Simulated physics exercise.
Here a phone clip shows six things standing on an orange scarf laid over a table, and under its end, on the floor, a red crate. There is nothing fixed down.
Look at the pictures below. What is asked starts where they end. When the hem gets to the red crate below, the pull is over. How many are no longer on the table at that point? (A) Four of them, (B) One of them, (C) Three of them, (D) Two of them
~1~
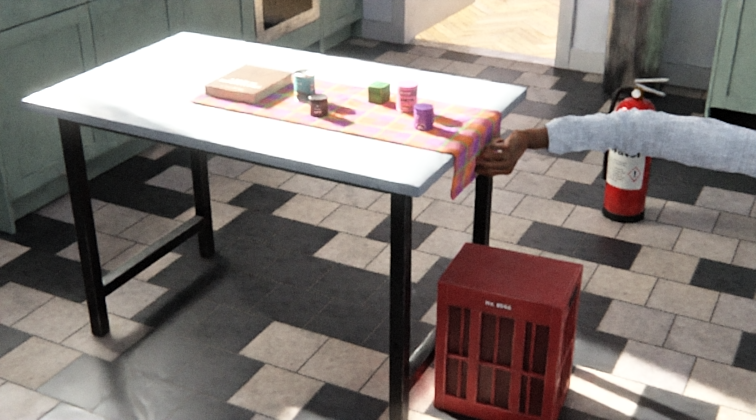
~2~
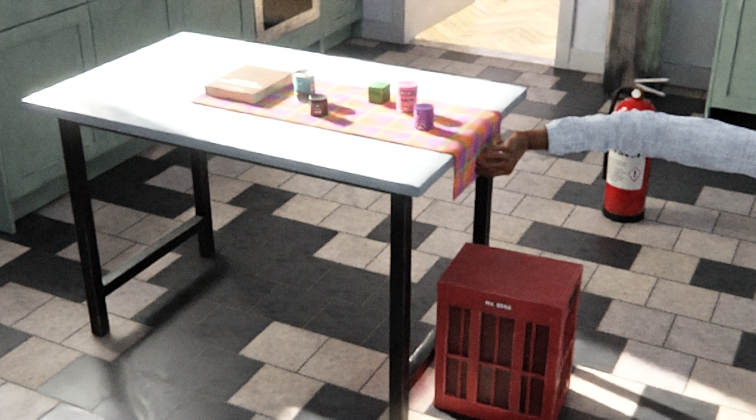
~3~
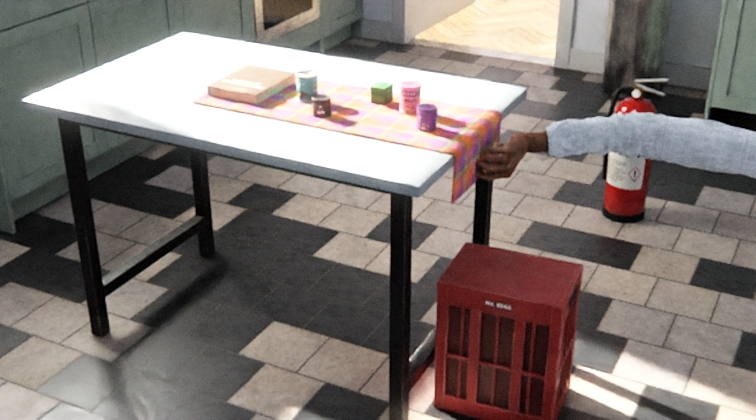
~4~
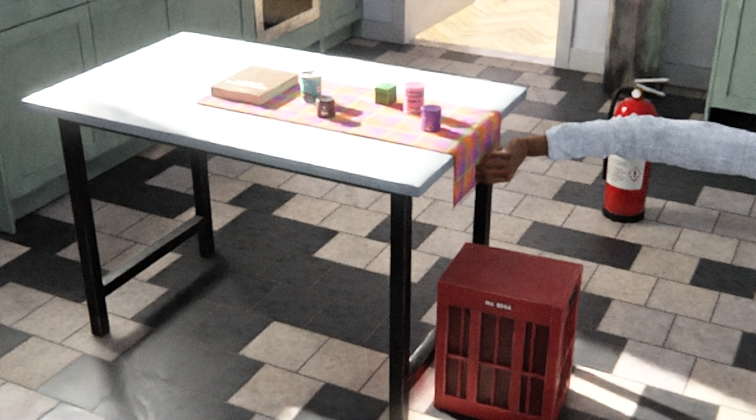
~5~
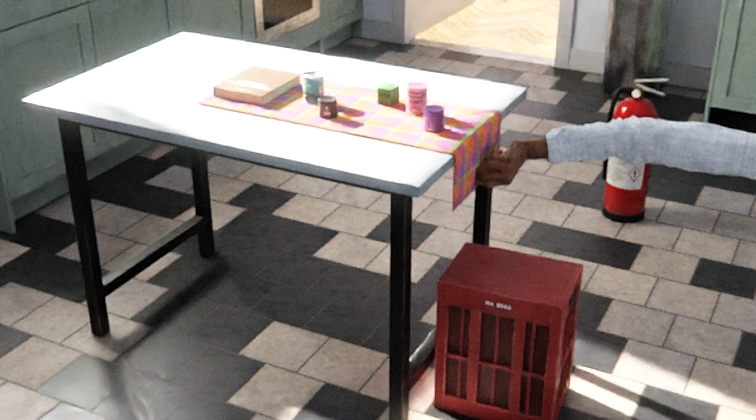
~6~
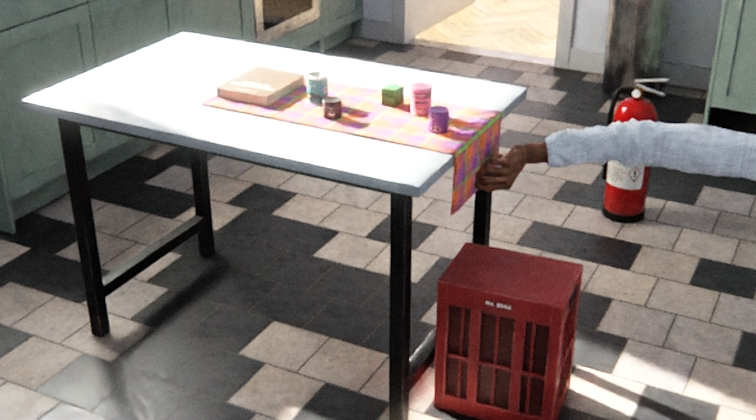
Answer: D.
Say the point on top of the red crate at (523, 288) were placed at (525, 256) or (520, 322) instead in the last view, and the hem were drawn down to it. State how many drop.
We'd see 1, then 3.
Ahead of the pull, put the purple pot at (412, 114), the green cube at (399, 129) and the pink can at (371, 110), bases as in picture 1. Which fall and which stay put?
Record - purple pot lost; green cube lost; pink can retained.
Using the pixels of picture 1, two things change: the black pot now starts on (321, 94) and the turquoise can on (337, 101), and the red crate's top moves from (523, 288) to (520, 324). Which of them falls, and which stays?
First the black pot: It is still up there. Then the turquoise can: It is still up there.
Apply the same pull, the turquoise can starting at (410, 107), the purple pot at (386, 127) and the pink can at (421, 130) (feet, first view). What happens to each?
Turquoise can: Lost. Purple pot: Lost. Pink can: Lost.
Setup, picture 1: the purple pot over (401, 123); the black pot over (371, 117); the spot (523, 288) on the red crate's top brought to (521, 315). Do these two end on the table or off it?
Observed: Purple pot departs; black pot departs.
Soon after, hem near (476, 230); purple pot gone.
After that, hem on the crate; purple pot and pink can gone.
In the end, hem on the crate; purple pot and pink can gone. Over the edge go two.
